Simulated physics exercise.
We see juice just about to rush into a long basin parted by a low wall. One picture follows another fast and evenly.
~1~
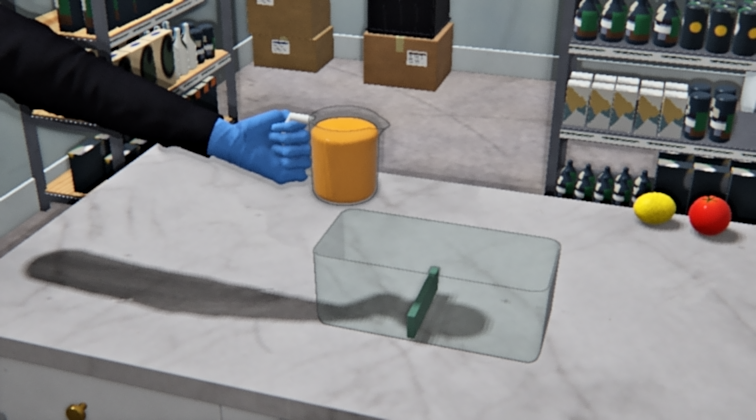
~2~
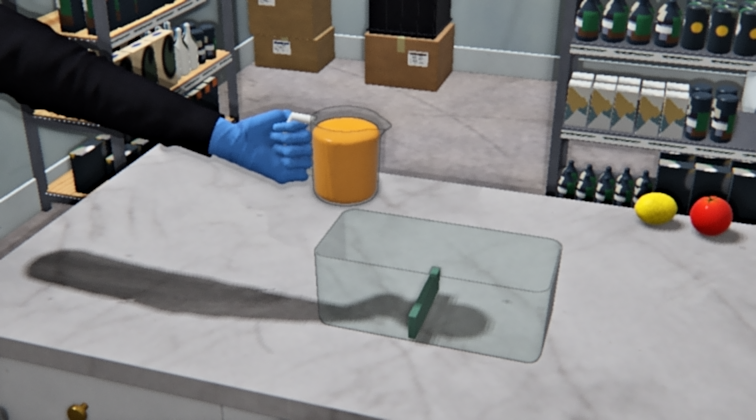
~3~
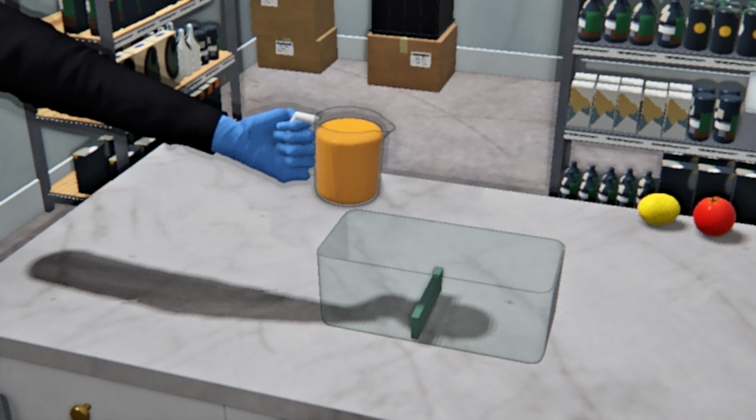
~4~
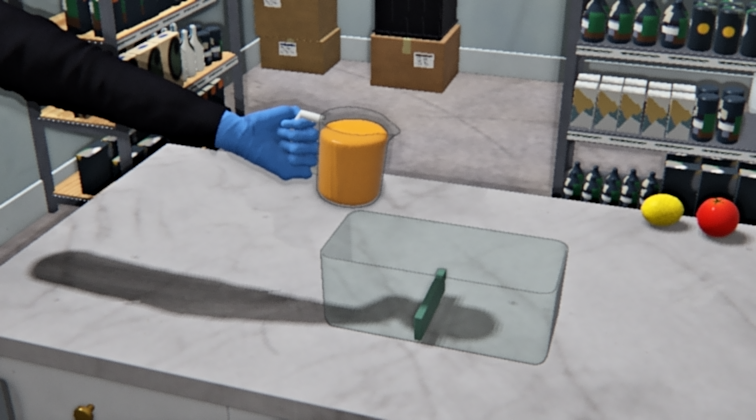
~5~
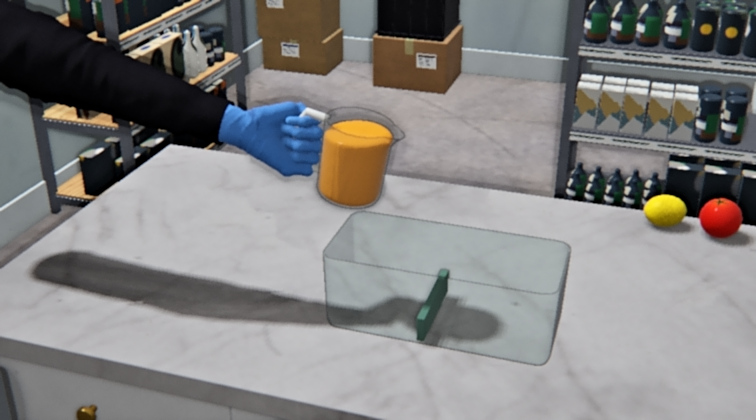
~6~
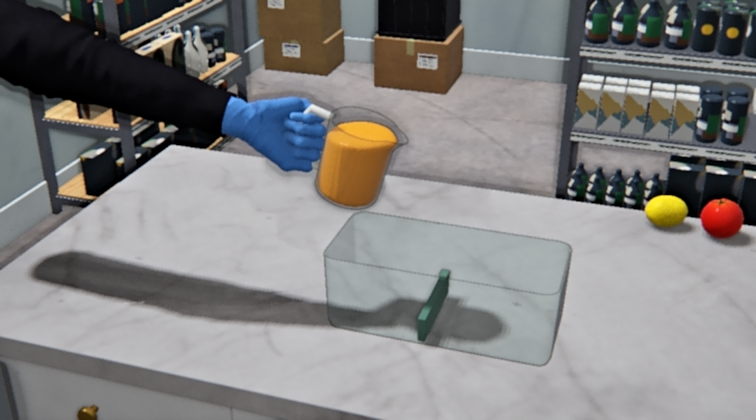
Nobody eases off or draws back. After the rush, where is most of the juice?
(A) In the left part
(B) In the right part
B, in the right part.
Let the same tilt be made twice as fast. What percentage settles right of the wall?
Close to 45 out of every hundred.
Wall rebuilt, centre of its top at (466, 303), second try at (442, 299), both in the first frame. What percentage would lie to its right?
That'd be about 10 percent for the first and about 20 percent for the other.
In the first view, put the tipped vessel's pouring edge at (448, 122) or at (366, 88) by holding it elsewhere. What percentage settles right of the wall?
Start one gives some 90 %, start two some 25 %.
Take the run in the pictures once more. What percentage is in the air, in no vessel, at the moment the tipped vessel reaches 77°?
Something like 20 per cent of it.
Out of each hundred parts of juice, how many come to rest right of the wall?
60 % or thereabouts.
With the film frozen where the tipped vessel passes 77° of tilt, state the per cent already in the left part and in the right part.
I'd put the left part near 0 per cent and the right part near 10.
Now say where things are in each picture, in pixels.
It leans 0°; its right rim is at (390, 125); the juice meets the walls at (315, 125) and (379, 133); the long basin's rim runs from (328, 231) to (555, 267); the wall's top is at (424, 292), in the first frame.
It leans 1°; its right rim is at (391, 126); the juice meets the walls at (317, 125) and (380, 134), in the second frame.
It leans 2°; its right rim is at (395, 128); the juice meets the walls at (321, 125) and (383, 135), in the third frame.
It leans 6°; its right rim is at (400, 132); the juice meets the walls at (324, 126) and (388, 136), in the fourth frame.
It leans 10°; its right rim is at (405, 137); the juice meets the walls at (328, 128) and (393, 138), in the fifth frame.
It leans 15°; its right rim is at (408, 142); the juice meets the walls at (330, 131) and (399, 140), in the sixth frame.
A moment on, the tilt is 77° and 74 per cent is still to pour, 0 is left of the wall and 8 right of it.
Next, the tilt is 108° and 19 per cent is still to pour, 15 is left of the wall and 50 right of it.
Then the tilt is 110° and 1 per cent is still to pour, 36 is left of the wall and 61 right of it.
Later the tilt is 110° and 0 per cent is still to pour, 37 is left of the wall and 62 right of it.
Finally, 37 per cent lies left of the wall, 62 right of it and 1 outside.
